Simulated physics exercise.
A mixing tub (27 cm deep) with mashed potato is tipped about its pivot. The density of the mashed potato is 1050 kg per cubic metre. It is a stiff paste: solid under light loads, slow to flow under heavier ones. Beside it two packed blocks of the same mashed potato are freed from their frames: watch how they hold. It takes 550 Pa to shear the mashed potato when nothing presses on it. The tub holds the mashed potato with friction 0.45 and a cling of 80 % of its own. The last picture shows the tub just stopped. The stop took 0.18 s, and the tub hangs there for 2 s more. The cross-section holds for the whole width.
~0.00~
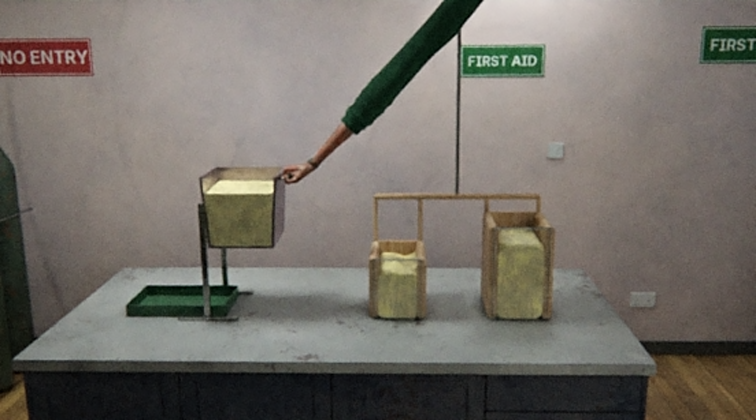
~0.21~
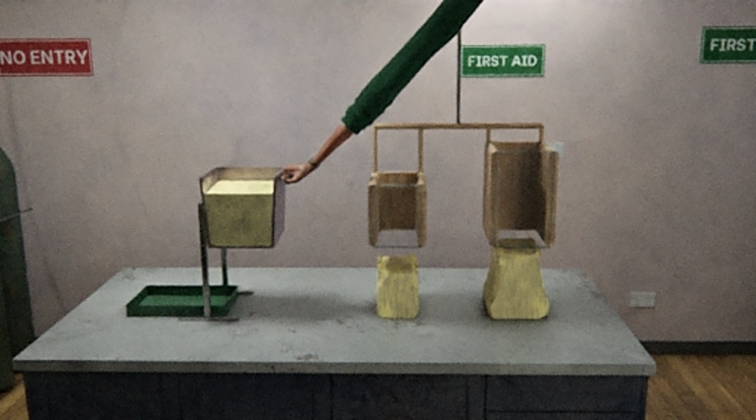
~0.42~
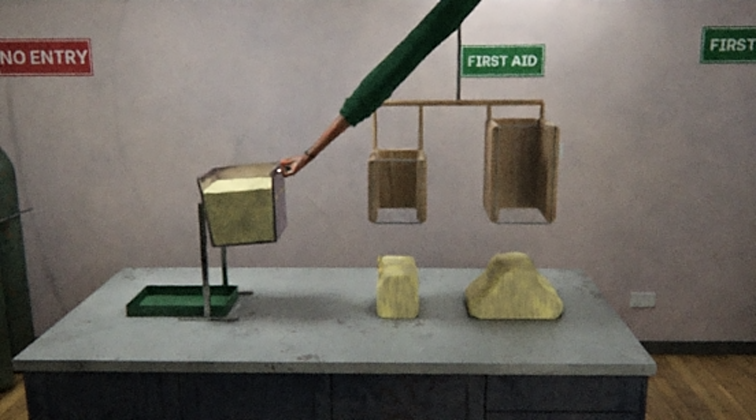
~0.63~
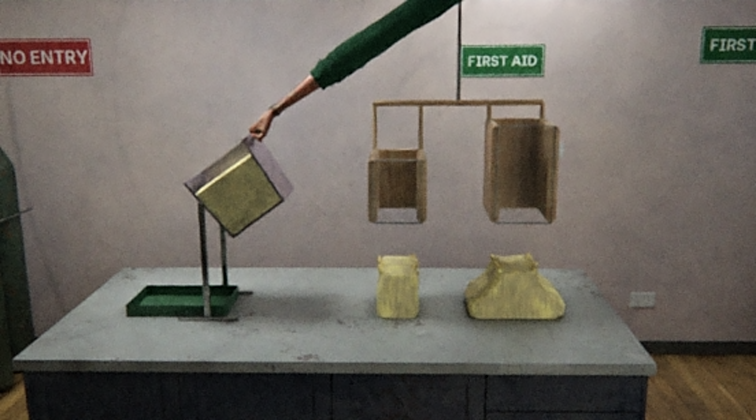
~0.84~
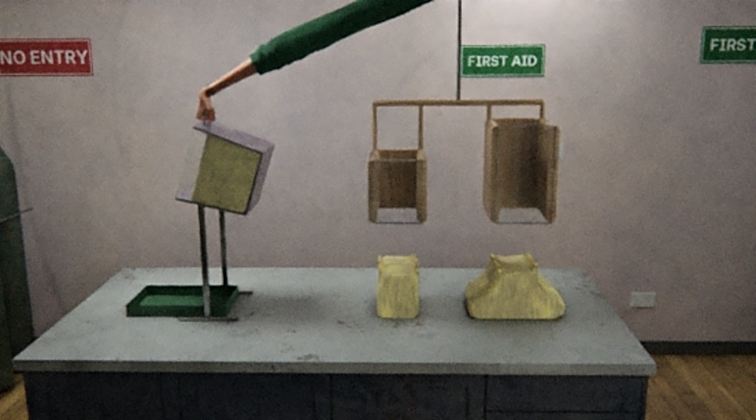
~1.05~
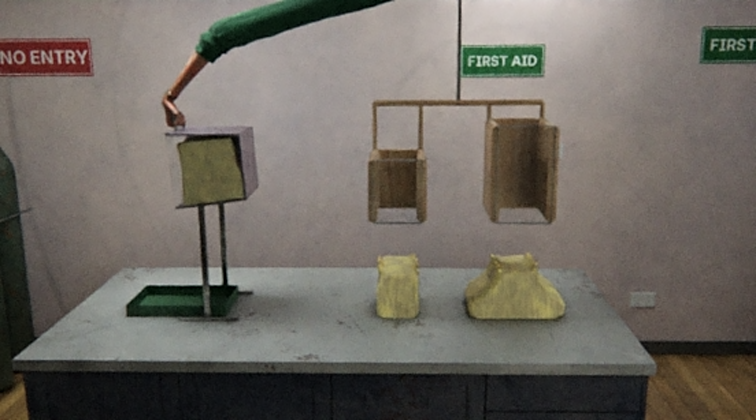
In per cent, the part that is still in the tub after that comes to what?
Close to 50 per cent.
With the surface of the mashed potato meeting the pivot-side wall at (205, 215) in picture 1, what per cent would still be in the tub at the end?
It would be near 95 %.
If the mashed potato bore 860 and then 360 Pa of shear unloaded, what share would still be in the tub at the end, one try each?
In that order: 100 %, 40 %.
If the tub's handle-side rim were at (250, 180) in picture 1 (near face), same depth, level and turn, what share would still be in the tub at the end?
It would be near 100 %.
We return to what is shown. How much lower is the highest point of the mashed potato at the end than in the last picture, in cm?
Roughly 13 cm.
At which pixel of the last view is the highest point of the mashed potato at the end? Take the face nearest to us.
At about (216, 173).
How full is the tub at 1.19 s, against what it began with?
Near 95 %.
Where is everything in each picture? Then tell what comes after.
In the first frame, handle-side rim at (274, 178), tilt 0 degrees; top of the mashed potato at (219, 193); blocks stand 20 cm, 31 cm (left to right).
In the second frame, handle-side rim at (274, 178), tilt 0 degrees; top of the mashed potato at (219, 193); blocks stand 20 cm, 27 cm (left to right).
In the third frame, handle-side rim at (271, 172), tilt 5 degrees; top of the mashed potato at (264, 188); blocks stand 20 cm, 20 cm (left to right).
In the fourth frame, handle-side rim at (242, 141), tilt 36 degrees; top of the mashed potato at (248, 157); blocks stand 19 cm, 20 cm (left to right).
In the fifth frame, handle-side rim at (193, 129), tilt 73 degrees; top of the mashed potato at (212, 137); blocks stand 19 cm, 20 cm (left to right).
In the sixth frame, handle-side rim at (166, 136), tilt 94 degrees; top of the mashed potato at (225, 139); blocks stand 19 cm, 20 cm (left to right).
After 1.19 s, the tub is at 94 degrees and holds 94 %.
After 1.36 s, the tub is at 94 degrees and holds 68 %.
After 1.53 s, the tub is at 94 degrees and holds 52 %.
After 1.70 s, the tub is at 94 degrees and holds 50 %.
After 3.05 s, at the end, the tub is at 94 degrees and holds 50 %.
